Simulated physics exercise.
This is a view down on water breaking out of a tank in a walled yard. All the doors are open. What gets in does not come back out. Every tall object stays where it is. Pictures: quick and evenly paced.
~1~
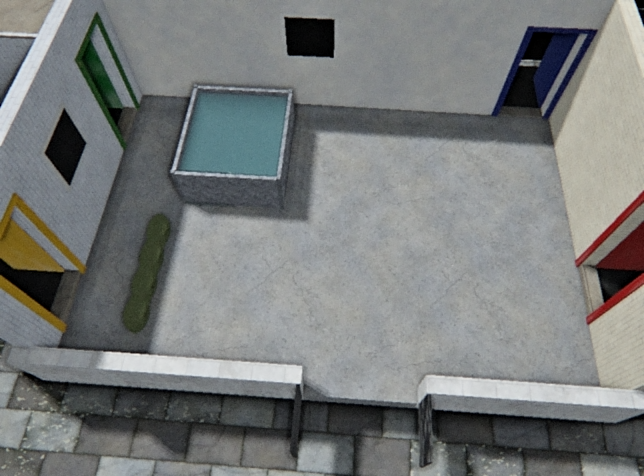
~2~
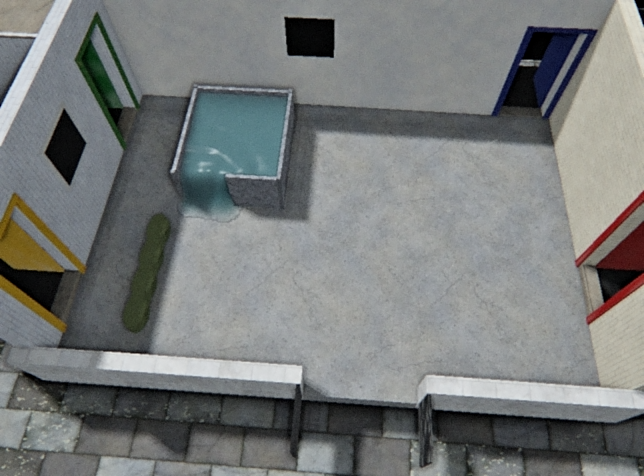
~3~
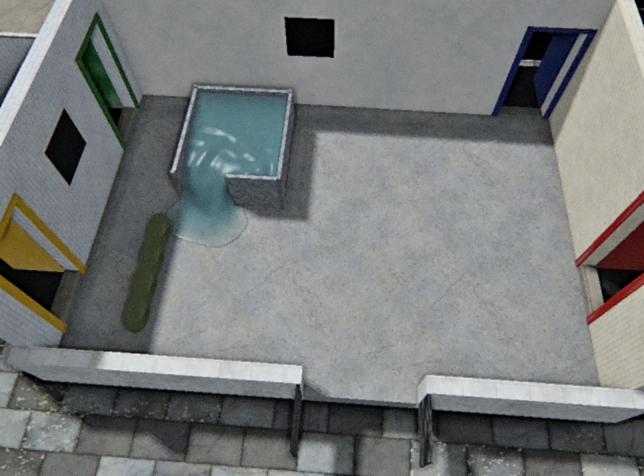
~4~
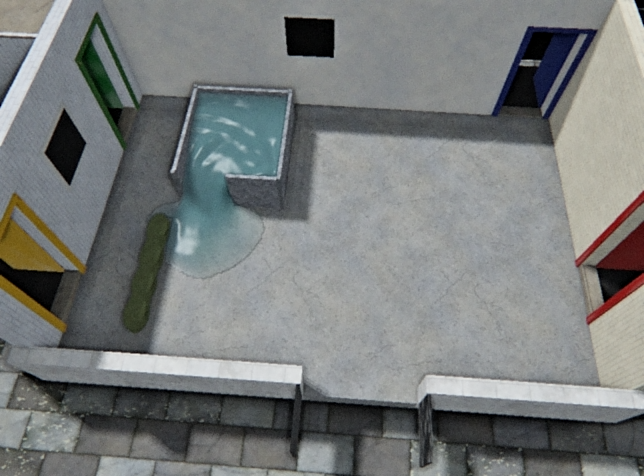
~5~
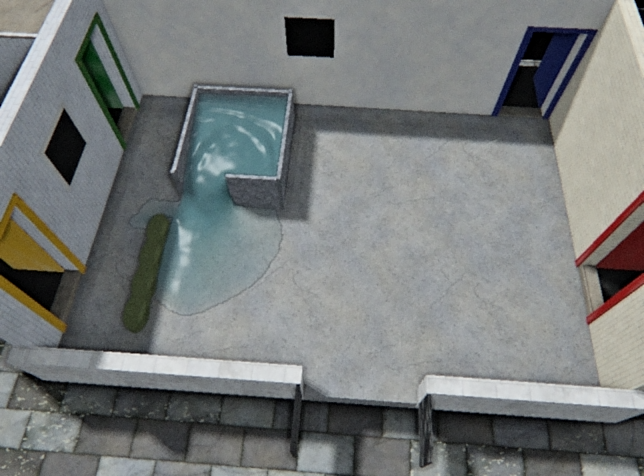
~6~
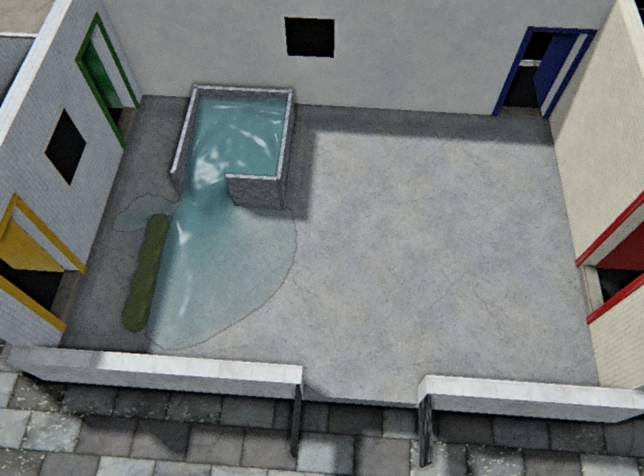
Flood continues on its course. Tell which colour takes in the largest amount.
The largest amount goes in at blue.
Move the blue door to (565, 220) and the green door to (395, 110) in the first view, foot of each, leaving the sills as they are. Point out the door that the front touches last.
It's the green door, I think.
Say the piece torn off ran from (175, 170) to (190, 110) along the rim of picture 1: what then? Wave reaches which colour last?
The door marked red.
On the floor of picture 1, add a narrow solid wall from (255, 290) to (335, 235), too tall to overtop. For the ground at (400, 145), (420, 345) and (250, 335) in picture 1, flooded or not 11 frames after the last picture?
Untouched, untouched, submerged.
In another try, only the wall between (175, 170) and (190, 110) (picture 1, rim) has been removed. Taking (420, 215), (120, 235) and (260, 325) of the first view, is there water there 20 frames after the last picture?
One by one: Bare, waterlogged, waterlogged.
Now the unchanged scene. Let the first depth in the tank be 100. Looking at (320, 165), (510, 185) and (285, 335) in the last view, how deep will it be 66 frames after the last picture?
Taking the places in turn, I get roughly 0, 6 and 6 percent.
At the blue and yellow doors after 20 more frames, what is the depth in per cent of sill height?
Respectively about 0 and 110 per cent.
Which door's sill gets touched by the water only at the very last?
I'd point to the blue-painted one.
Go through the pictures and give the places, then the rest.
Still water in the open tank at (236, 133), in the first frame.
Water pours out at (207, 191) and has run to (180, 204), in the second frame.
The front is at (220, 242), out from the gap at (208, 193), in the third frame.
The front is at (206, 273), out from the gap at (208, 194), in the fourth frame.
Water pours out at (208, 194) and has run to (177, 308), in the fifth frame.
Water pours out at (208, 194) and has run to (172, 345), in the sixth frame.
A moment on, water covers 20 % of the floor; red door not reached, blue door not reached, yellow door not reached, green door not reached.
Next, water covers 25 % of the floor; red door not reached, blue door not reached, yellow door wet at the sill, nothing in, green door wet at the sill, nothing in.
Then, water covers 50 % of the floor; red door not reached, blue door not reached, yellow door a trickle in, green door wet at the sill, nothing in.
Later, water covers 70 % of the floor; red door wet at the sill, nothing in, blue door not reached, yellow door a trickle in, green door wet at the sill, nothing in.
In the end, water covers 85 % of the floor; red door wet at the sill, nothing in, blue door a lot in, yellow door a trickle in, green door a trickle in; the blue door has let in the most.
